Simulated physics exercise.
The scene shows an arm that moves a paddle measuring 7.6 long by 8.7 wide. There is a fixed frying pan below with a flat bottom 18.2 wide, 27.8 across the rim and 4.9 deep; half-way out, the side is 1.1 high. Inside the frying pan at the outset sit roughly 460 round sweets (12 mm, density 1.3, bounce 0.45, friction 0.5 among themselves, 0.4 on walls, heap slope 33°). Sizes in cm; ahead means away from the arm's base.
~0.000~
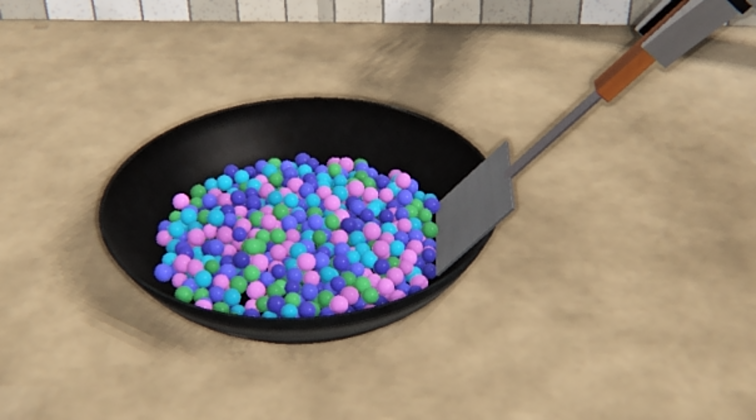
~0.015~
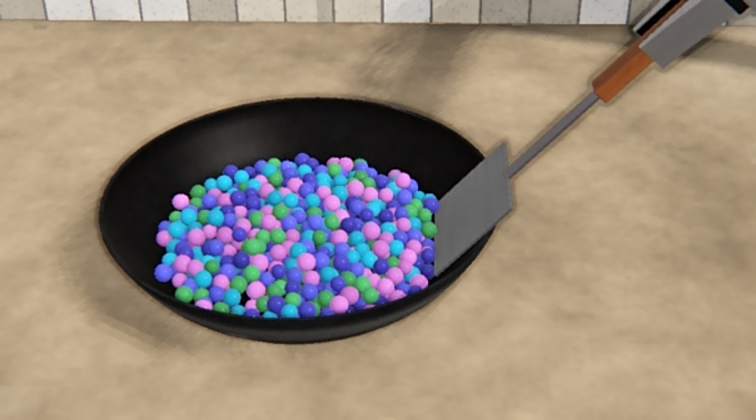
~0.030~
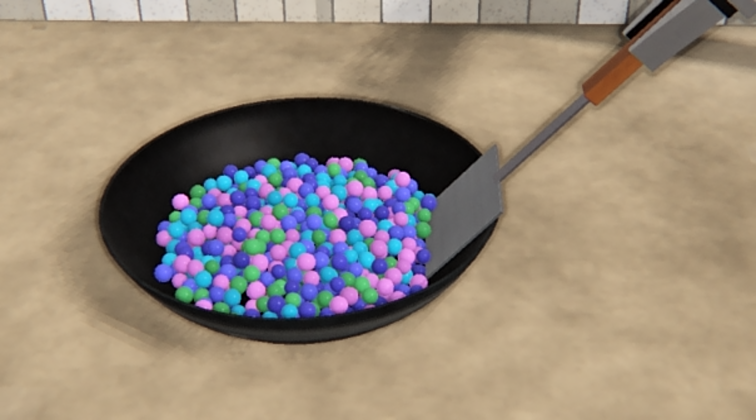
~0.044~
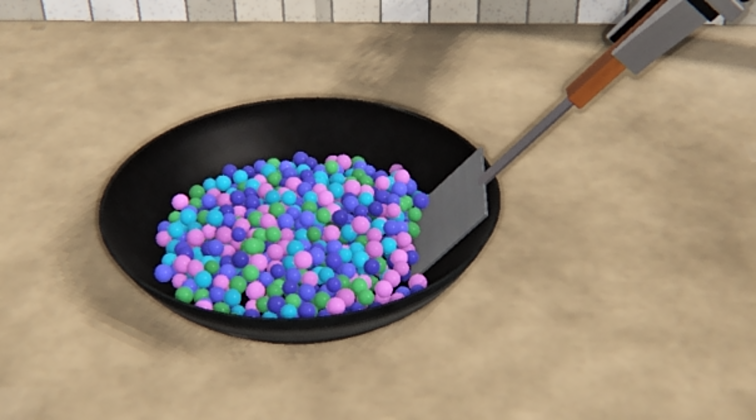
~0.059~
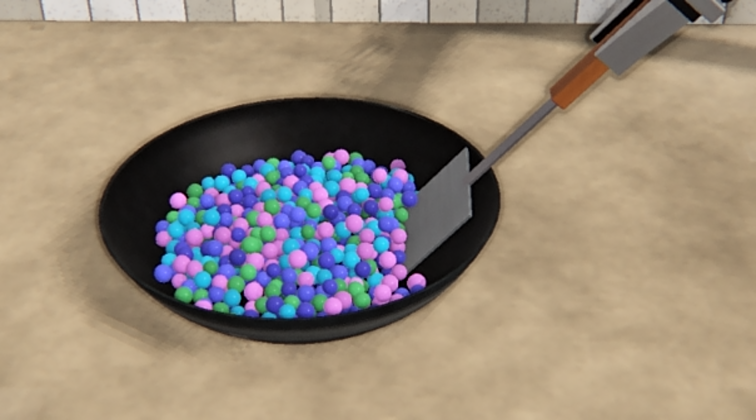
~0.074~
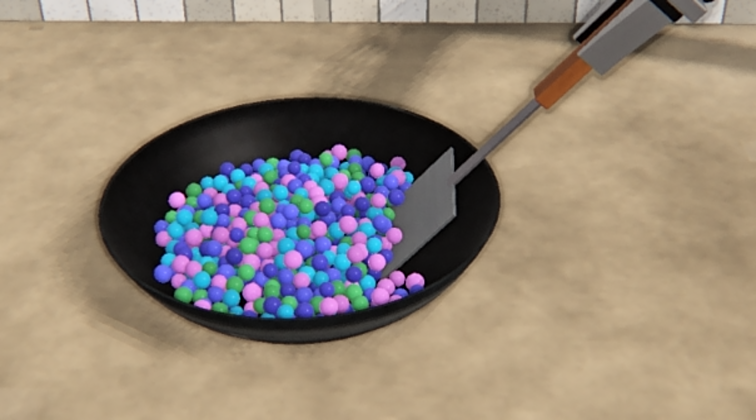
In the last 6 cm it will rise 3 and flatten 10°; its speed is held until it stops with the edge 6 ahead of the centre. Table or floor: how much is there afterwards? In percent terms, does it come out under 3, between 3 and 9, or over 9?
It comes out under 3 %.
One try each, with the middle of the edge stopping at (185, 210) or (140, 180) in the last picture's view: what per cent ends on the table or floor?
10 % and 30 %.
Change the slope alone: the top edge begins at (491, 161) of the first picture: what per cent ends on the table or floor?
About 0 per cent.
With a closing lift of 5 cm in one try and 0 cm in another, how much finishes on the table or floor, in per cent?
Estimates, in order: 5 % then 0 %.
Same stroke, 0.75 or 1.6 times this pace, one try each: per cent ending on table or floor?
Some 0 and 10 per cent.
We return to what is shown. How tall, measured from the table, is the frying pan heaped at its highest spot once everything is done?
Some 5.5 cm above the table.
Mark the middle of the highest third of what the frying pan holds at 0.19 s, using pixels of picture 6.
It is centred close to (256, 211).
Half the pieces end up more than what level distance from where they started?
Somewhere about 3 centimetres, I'd say.
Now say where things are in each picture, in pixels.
Paddle top edge at (510, 173), sloping 49°; upper third of the load around (312, 226), from x 165 to 430, top at y 160; 458 in the frying pan, in the first frame.
Paddle top edge at (509, 174), sloping 49°; upper third of the load around (312, 226), from x 165 to 430, top at y 160, in the second frame.
Paddle top edge at (499, 177), sloping 49°; upper third of the load around (313, 225), from x 165 to 430, top at y 160, in the third frame.
Paddle top edge at (484, 179), sloping 49°; upper third of the load around (317, 222), from x 165 to 430, top at y 160, in the fourth frame.
Paddle top edge at (469, 180), sloping 49°; upper third of the load around (312, 220), from x 165 to 425, top at y 155, in the fifth frame.
Paddle top edge at (454, 180), sloping 49°; upper third of the load around (306, 221), from x 160 to 425, top at y 155; 458 in the frying pan, in the sixth frame.
By 0.13 s, sloping 49°, highest piece 5 above the table; 458 in the frying pan.
By 0.19 s, sloping 45°, highest piece 6 above the table; 458 in the frying pan.
By 0.42 s, sloping 39°, highest piece 6 above the table; 453 in the frying pan, 5 on the table or floor.
By 1.47 s, sloping 39°, highest piece 5 above the table; 453 in the frying pan, 5 on the table or floor.
Final count, 453 in the frying pan, 5 on the table or floor. That is 1 % on the table or floor.
